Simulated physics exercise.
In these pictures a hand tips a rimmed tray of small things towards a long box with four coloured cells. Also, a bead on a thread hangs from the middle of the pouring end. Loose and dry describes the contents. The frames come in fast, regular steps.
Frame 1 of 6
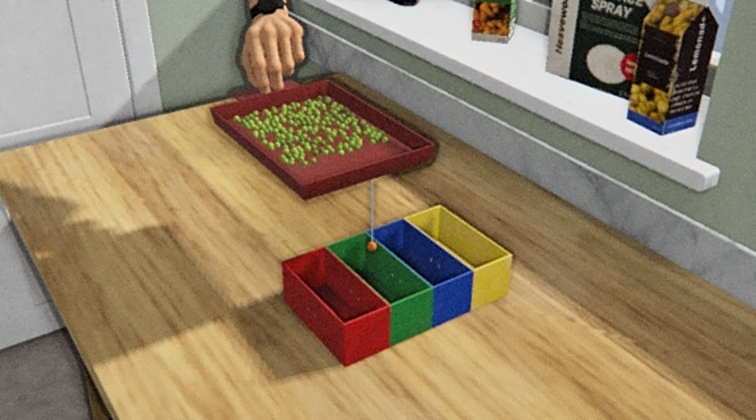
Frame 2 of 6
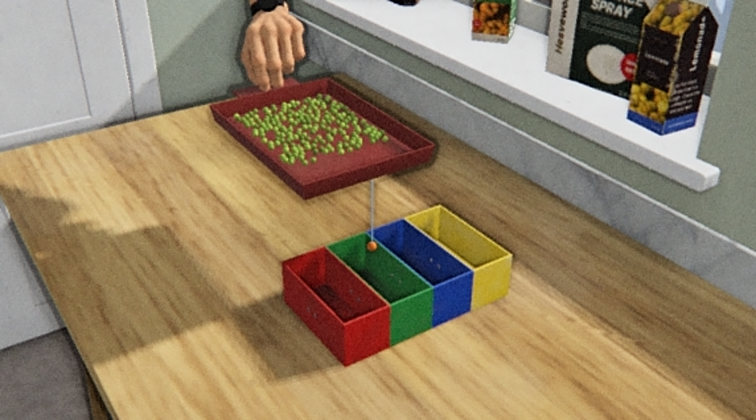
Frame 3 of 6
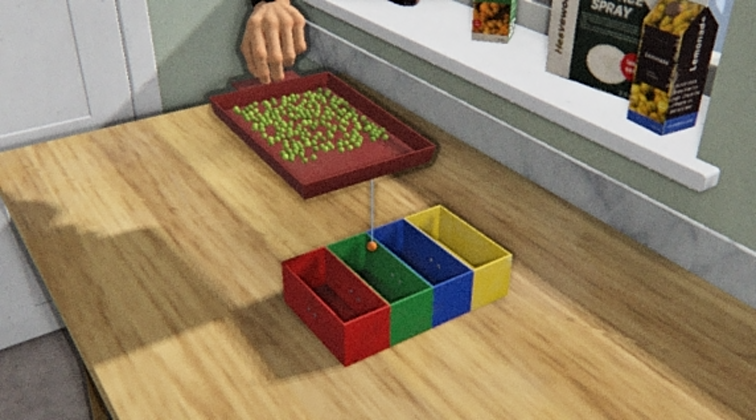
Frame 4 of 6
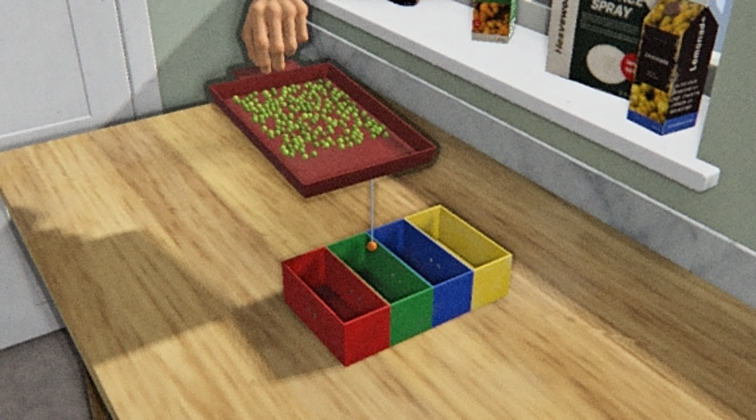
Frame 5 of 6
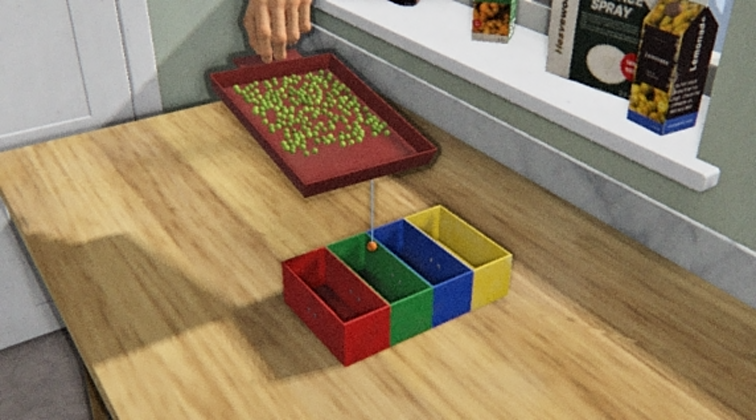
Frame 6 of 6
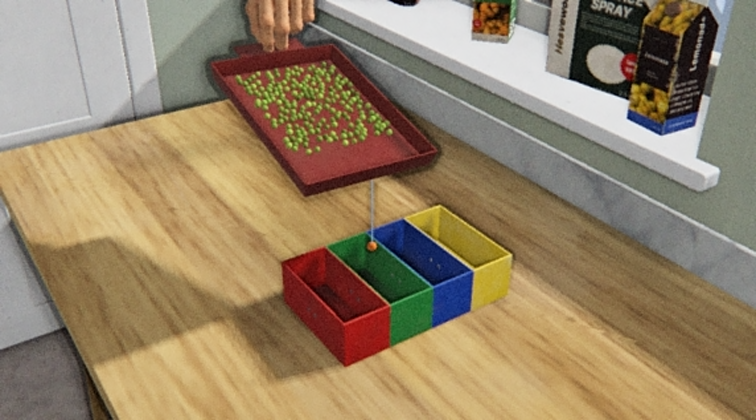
A dark red rimmed tray scattered with small green pieces sits above a wooden counter, seen from above at an angle, with a hand at its far edge. In front stands a long box with red, green, blue and yellow cells, beneath a bead on a thread, near a windowsill holding cartons. The hand gradually raises the far edge, slanting the tray towards the box, while the camera stays still.
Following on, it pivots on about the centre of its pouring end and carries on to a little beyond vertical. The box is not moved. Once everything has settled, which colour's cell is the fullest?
The blue cell is the fullest.
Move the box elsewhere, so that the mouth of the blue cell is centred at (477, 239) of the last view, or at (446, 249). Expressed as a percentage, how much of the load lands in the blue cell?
Trial 1 0%, trial 2 50%.
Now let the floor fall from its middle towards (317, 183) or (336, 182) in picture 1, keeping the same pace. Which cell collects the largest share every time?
Try 1 - the cell in red. Try 2 - the red one.
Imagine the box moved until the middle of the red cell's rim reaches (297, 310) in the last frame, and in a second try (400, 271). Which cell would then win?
Try 1 - yellow. Try 2 - green.
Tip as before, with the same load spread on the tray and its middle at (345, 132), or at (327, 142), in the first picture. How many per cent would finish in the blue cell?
Try 1: 70 %; try 2: 50 %.
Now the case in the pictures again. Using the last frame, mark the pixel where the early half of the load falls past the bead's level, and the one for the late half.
I'd say close to (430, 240) at first and close to (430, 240) later on.
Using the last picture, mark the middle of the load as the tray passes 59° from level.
In the last view the centre sits at roughly (397, 161).
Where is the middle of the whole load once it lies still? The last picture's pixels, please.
(430, 298).
Soon after the last picture, tray tipped steeply; nearly all on the tray; a stray few in the blue cell; a stray few in the green cell; a stray few in the yellow cell; a stray few falling or outside the box.
A little later, tray tipped right over; about two thirds on the tray; a small part in the blue cell; a stray few in the yellow cell; a stray few in the green cell; a small part falling or outside the box.
Later still, tray tipped past a quarter turn; about two thirds in the blue cell; about a quarter in the green cell; about a quarter in the yellow cell; a stray few in the red cell.
At rest, tray tipped past a quarter turn; about two thirds in the blue cell; about a quarter in the green cell; about a quarter in the yellow cell; a stray few in the red cell.
